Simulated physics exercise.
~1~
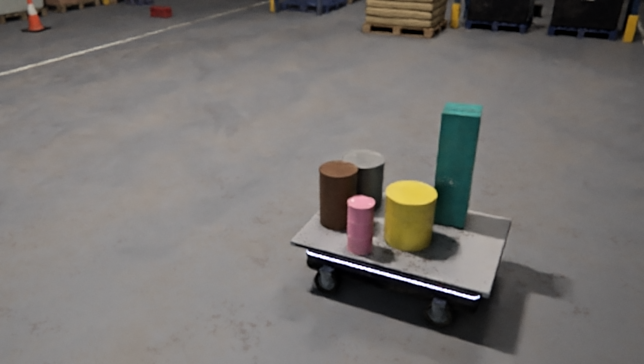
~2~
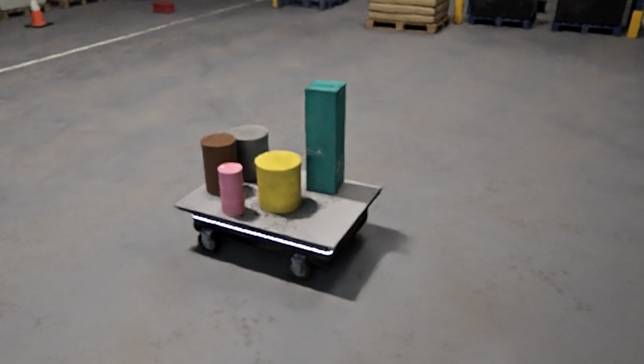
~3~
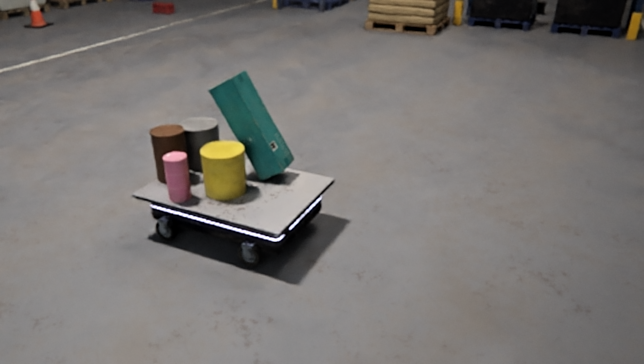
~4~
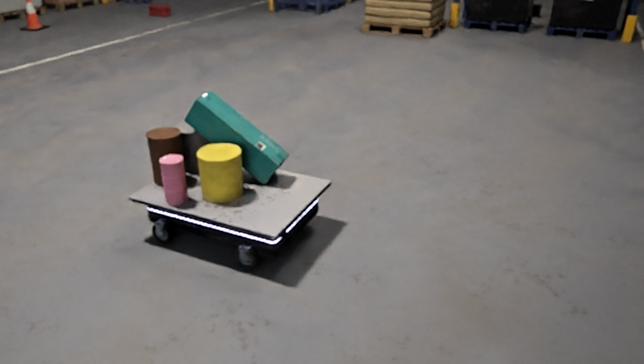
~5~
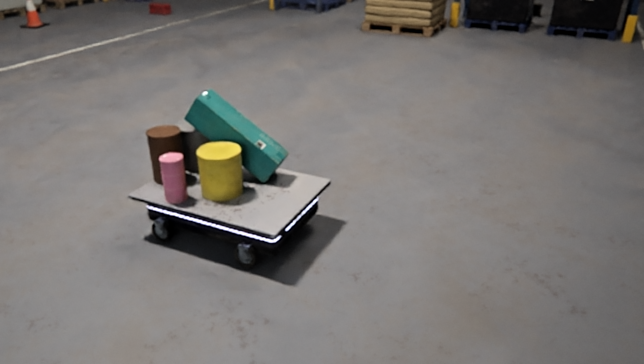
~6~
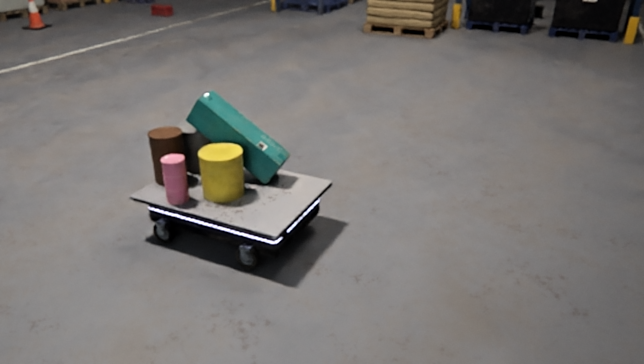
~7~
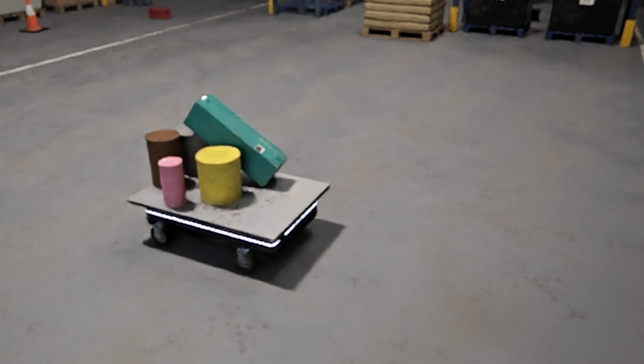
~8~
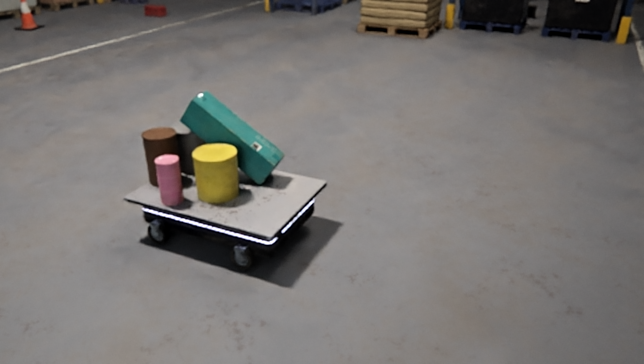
A low cart with a pale flat deck rolls leftward across a grey warehouse floor, seen from slightly above by a gently swaying camera. It carries a tall turquoise box at the right, a yellow pail in the middle, a pink canister in front, and brown and grey pails at the left. Pallets and an orange cone stand in the background. As the cart comes to a stop, the turquoise box tips to the left. It comes to rest leaning steeply behind the yellow pail, partly hiding the grey one, while the pink canister and the pails stay standing on the motionless cart.
